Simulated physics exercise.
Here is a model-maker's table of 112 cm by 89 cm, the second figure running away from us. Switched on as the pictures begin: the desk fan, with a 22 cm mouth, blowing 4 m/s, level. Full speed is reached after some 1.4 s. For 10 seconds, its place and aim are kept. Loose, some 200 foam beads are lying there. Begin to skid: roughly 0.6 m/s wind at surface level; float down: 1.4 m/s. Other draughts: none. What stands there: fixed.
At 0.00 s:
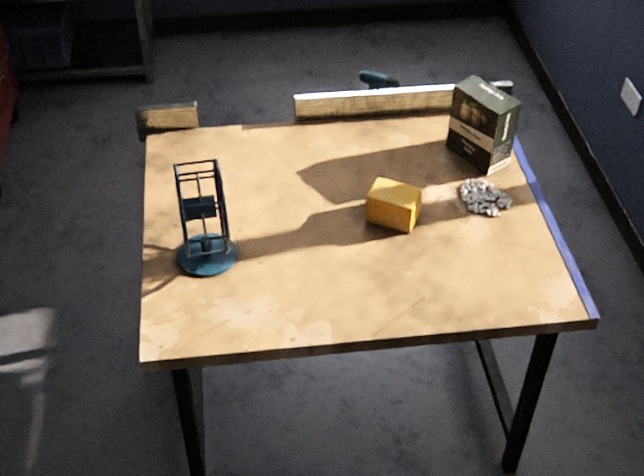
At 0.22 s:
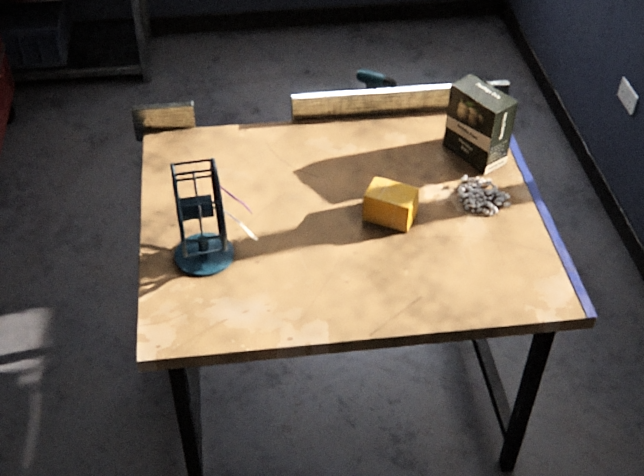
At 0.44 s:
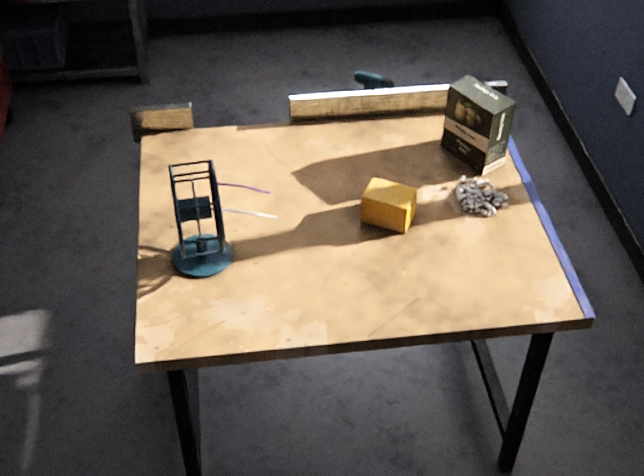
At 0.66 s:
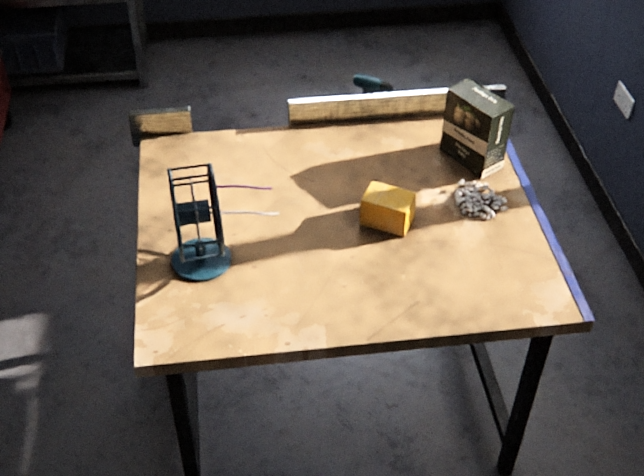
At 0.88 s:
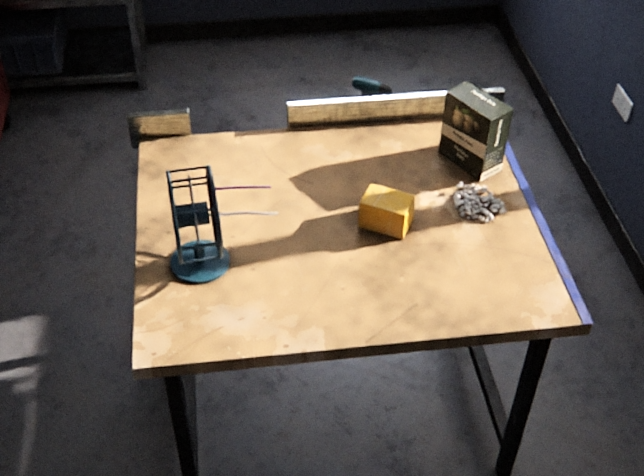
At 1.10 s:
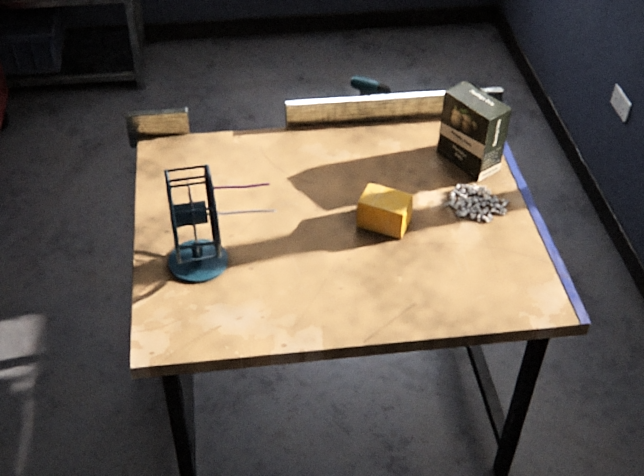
A pale wooden table with dark legs stands on grey carpet in a dim room, seen from above and in front. On it are a dark teal desk fan at left, a yellow block near the centre, a pile of small grey pieces and a dark green carton at right. Thin streamers lift from the fan and stretch rightward, the pile barely loosens, and the view shifts very slightly.
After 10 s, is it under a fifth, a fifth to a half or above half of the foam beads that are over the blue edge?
By then the majority lie over the blue edge.
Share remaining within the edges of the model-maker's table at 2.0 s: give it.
About 30 per cent remain.
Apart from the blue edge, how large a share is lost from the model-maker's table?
Roughly 0 %.
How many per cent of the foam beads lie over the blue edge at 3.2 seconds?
It comes to around 100 %.
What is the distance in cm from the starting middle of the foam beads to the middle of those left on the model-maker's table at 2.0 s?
About 10 cm.
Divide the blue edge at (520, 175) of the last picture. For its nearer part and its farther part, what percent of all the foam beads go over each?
100 % nearer, 0 % farther.
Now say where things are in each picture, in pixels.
The middle of the foam beads is near (484, 198), none has stirred yet and the mouth of the desk fan is at (202, 208), in the first picture.
The middle of the foam beads is near (481, 194), none has stirred yet and the blue edge is centred on (542, 198), in the second picture.
The middle of the foam beads is near (479, 195), none has stirred yet, the top of a carton is at (482, 93) and the top of a block is at (390, 193), in the third picture.
The middle of the foam beads is near (478, 198) and none has stirred yet, in the fourth picture.
The middle of the foam beads is near (477, 201) and none has stirred yet, in the fifth picture.
The middle of the foam beads is near (473, 202), the farthest in sight from the desk fan is at (507, 202) and about 5 % have left their places, in the sixth picture.
After 2.0 s the count stands so, 68 % are over the blue edge; the middle of those still in play is near (498, 226).
After 3.2 s the count stands so, 100 % are over the blue edge.
After 5.5 s the count stands so, 100 % are over the blue edge.
After 10.0 s, at the end, 100 % are over the blue edge.
